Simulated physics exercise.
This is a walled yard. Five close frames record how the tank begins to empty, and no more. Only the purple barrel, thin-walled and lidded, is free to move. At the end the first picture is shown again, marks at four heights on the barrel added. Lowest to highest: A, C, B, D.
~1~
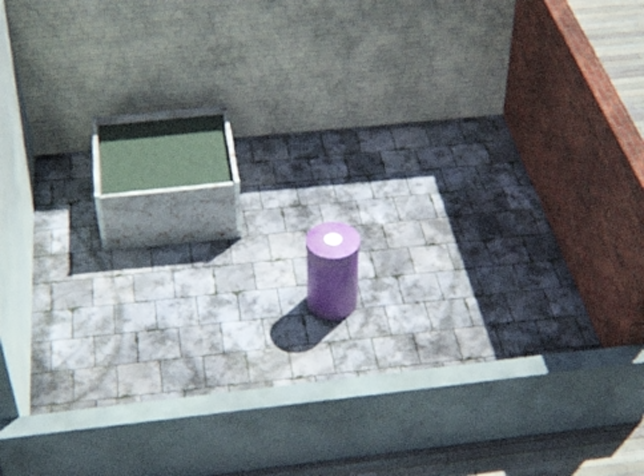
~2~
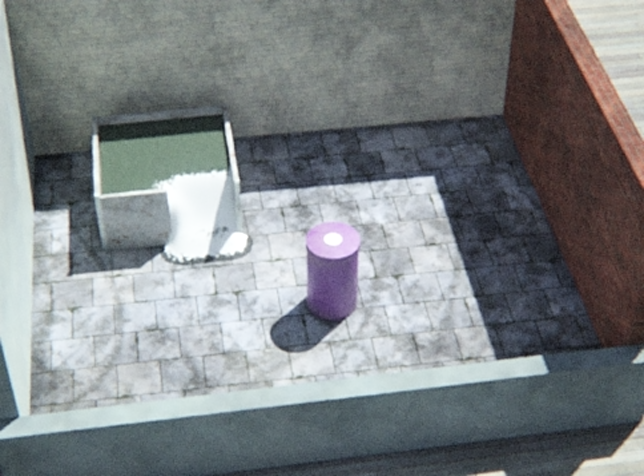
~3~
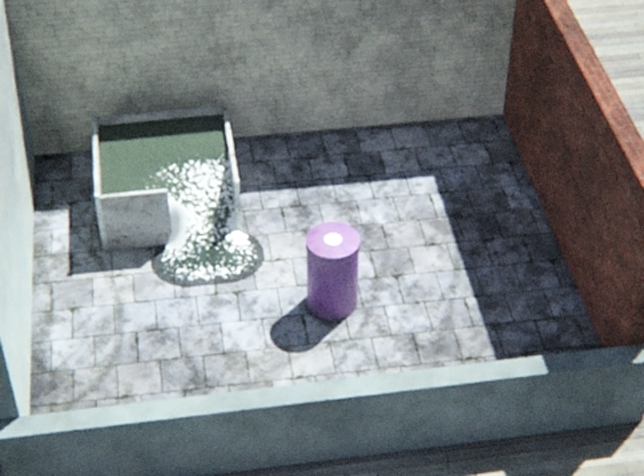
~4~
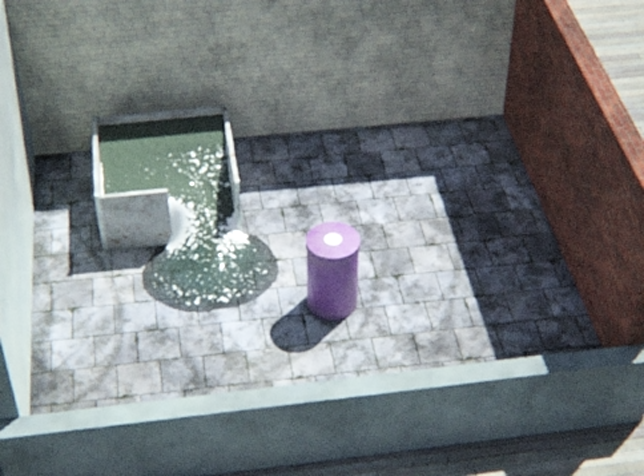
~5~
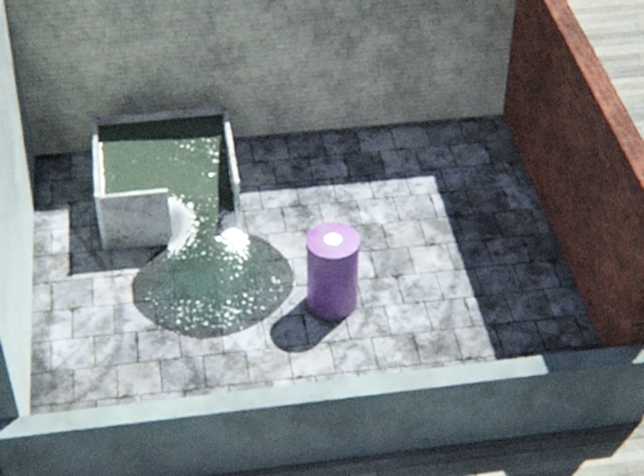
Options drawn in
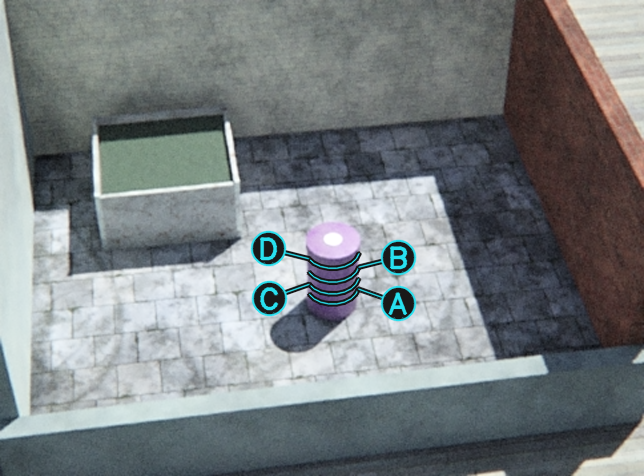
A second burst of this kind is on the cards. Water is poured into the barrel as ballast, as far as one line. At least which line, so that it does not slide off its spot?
It is A.
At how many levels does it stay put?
All of them.
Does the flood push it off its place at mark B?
No, that is safe.
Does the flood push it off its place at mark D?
No.
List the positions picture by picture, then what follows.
In the first picture, lid of the purple barrel at (332, 240); tank full, its middle at (164, 155).
In the second picture, 1 % of the ground under water, its edge towards the barrel at (233, 254).
In the third picture, 3 % of the ground under water, its edge towards the barrel at (247, 268).
In the fourth picture, 5 % of the ground under water, its edge towards the barrel at (261, 283).
In the fifth picture, lid of the purple barrel at (332, 240); 8 % of the ground under water, its edge towards the barrel at (280, 289).
In cyan, A at (336, 303); B at (336, 281); C at (336, 293); D at (336, 268); from the bottom up A, C, B, D.
For mark A, it shifts by a finger or two and stays.
For mark B, it does not move.
For mark C, it does not move.
For mark D, it does not move.
